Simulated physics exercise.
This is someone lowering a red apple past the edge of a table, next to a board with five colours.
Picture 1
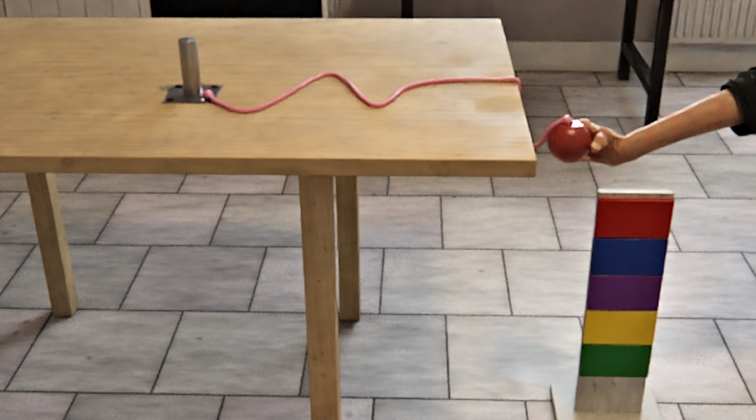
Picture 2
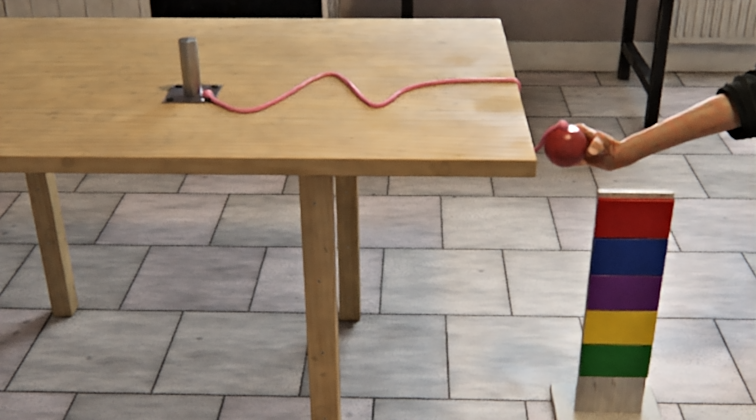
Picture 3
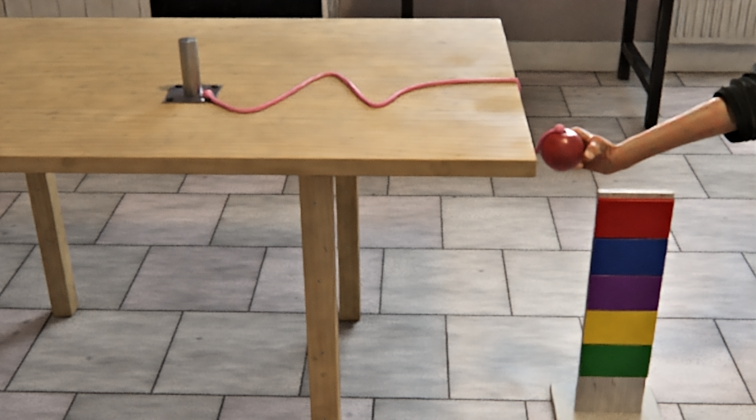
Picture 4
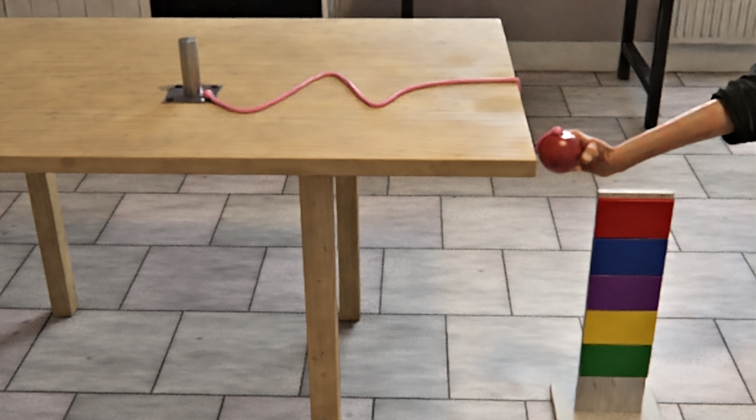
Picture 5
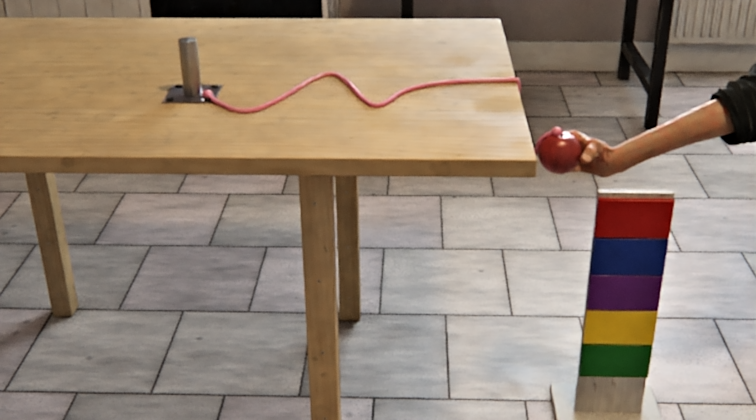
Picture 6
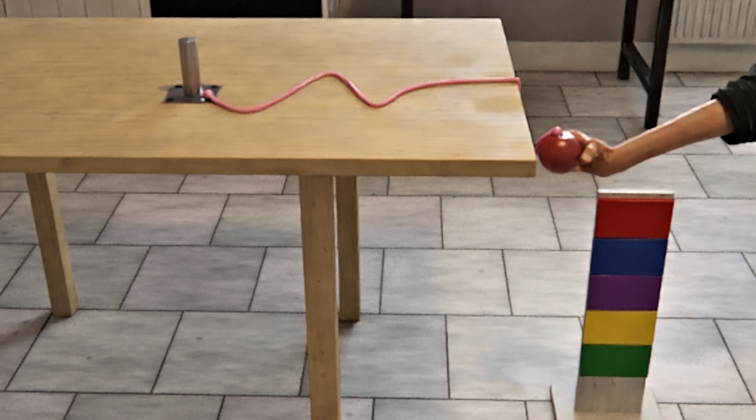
A hand held a red ball beside the right edge of a wooden table, above a stack of coloured blocks, and shifted it slightly left while the pink cord on the tabletop barely moved.
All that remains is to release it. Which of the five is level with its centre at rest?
Its centre hangs level with the green band.
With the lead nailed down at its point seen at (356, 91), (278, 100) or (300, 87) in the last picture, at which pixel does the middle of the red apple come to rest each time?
Near (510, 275), (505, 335) and (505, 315).
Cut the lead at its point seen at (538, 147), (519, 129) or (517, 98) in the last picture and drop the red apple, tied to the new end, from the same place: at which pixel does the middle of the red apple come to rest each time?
Try by try, around (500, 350), (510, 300) and (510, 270).
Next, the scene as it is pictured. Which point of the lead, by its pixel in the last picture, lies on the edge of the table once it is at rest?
The one at (383, 105).
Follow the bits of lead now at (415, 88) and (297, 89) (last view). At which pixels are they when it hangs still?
The first at (517, 152), the second at (353, 93).
Early on, apple near (529, 344); level with green.
Midway, apple near (489, 361); level with green.
Finally, apple near (501, 361); level with green. Its middle rests at the green band.
